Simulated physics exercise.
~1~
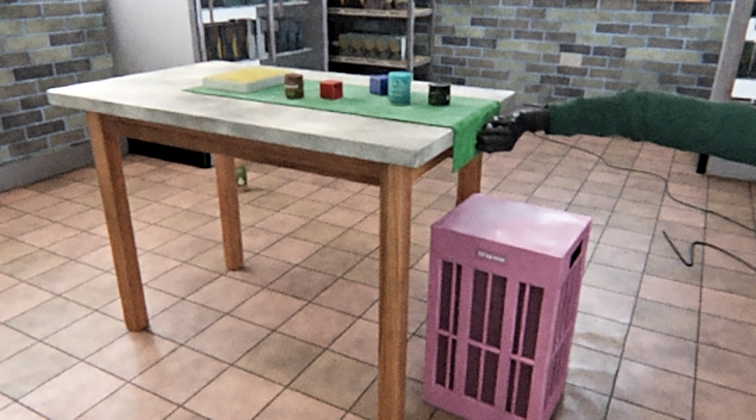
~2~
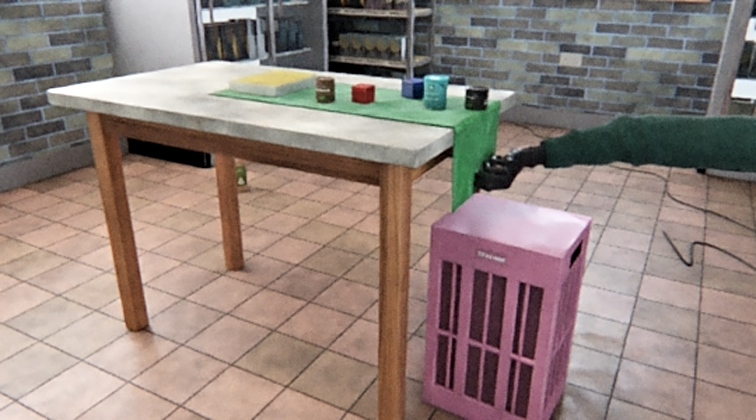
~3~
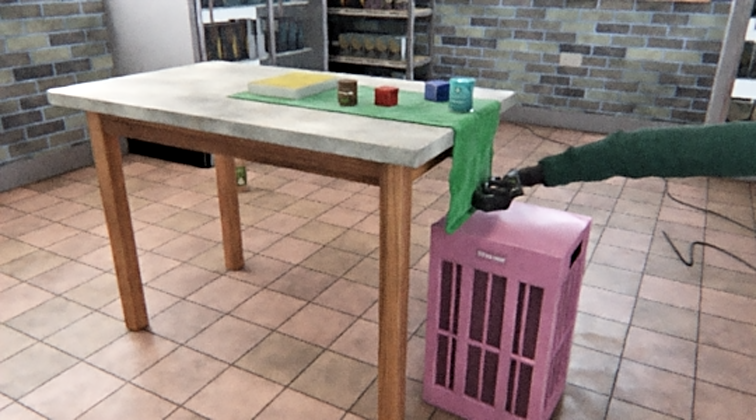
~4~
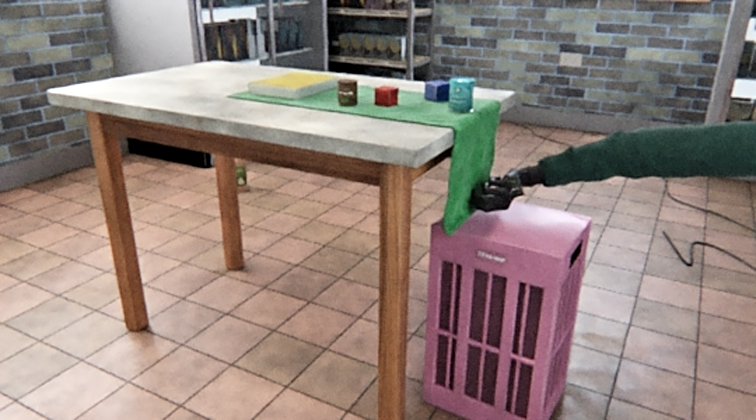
A gloved hand drew down the end of a green table runner, sliding its row of small things rightward until the black pot went over the edge and disappeared, then held the hem at the pink crate while the other items stayed on the table.
